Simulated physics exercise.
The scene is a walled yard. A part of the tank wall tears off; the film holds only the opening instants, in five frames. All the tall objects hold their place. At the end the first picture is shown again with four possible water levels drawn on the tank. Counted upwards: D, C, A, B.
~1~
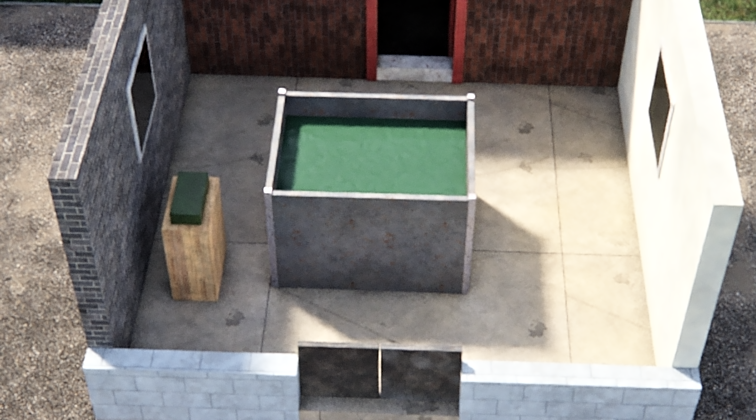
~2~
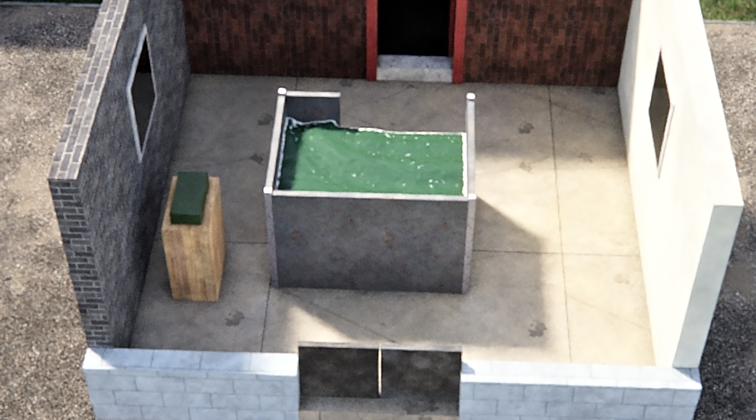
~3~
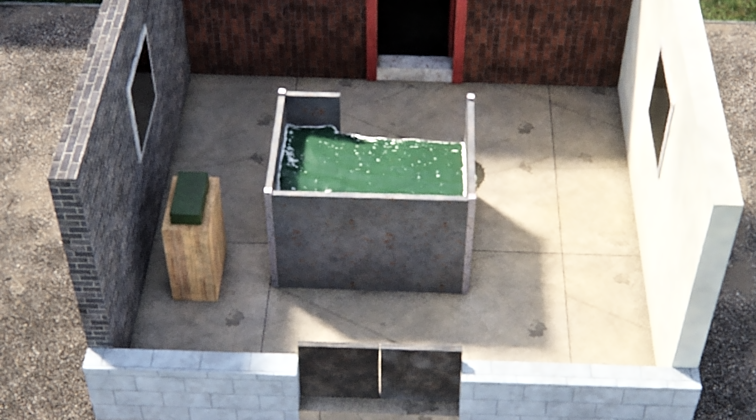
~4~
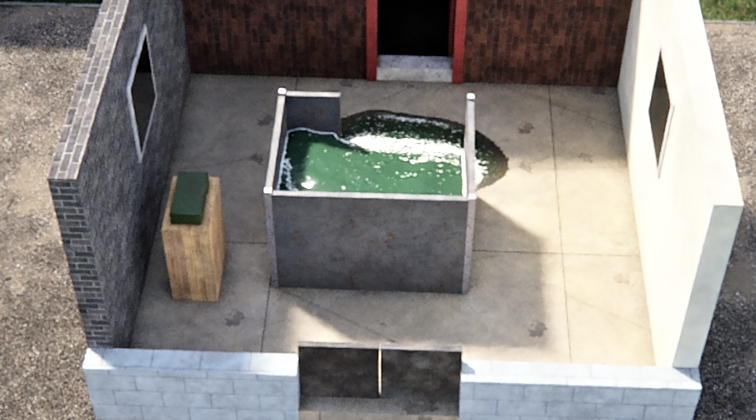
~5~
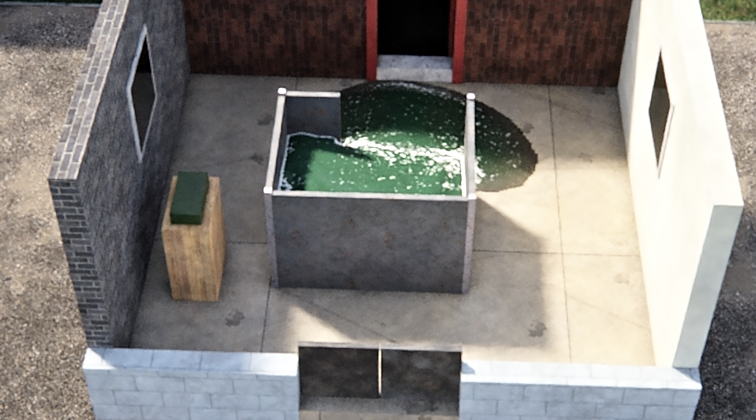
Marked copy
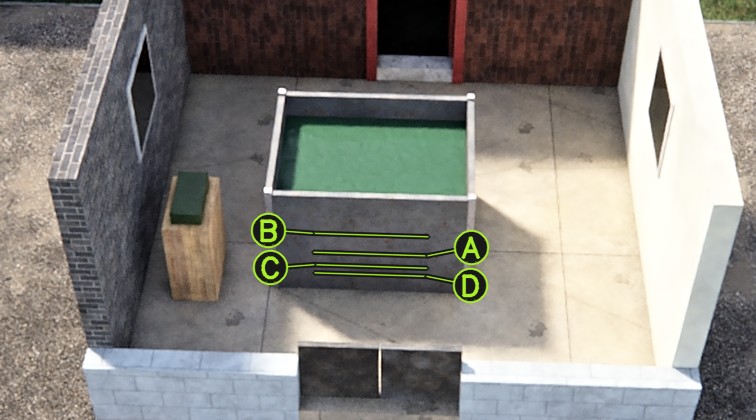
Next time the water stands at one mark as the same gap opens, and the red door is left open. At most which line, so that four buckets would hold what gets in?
Use line C.
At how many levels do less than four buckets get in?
Two of the four.
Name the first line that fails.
A it is.
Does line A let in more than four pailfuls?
Yes, that goes wrong.
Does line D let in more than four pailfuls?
No.
In lime, A at (370, 254); B at (370, 235); C at (370, 266); D at (370, 274); from the bottom up D, C, A, B.
For line A, about 10 bucketfuls get in.
For line B, dozens of bucketfuls pour in.
For line C, a bucket or two gets in.
For line D, nothing gets over.
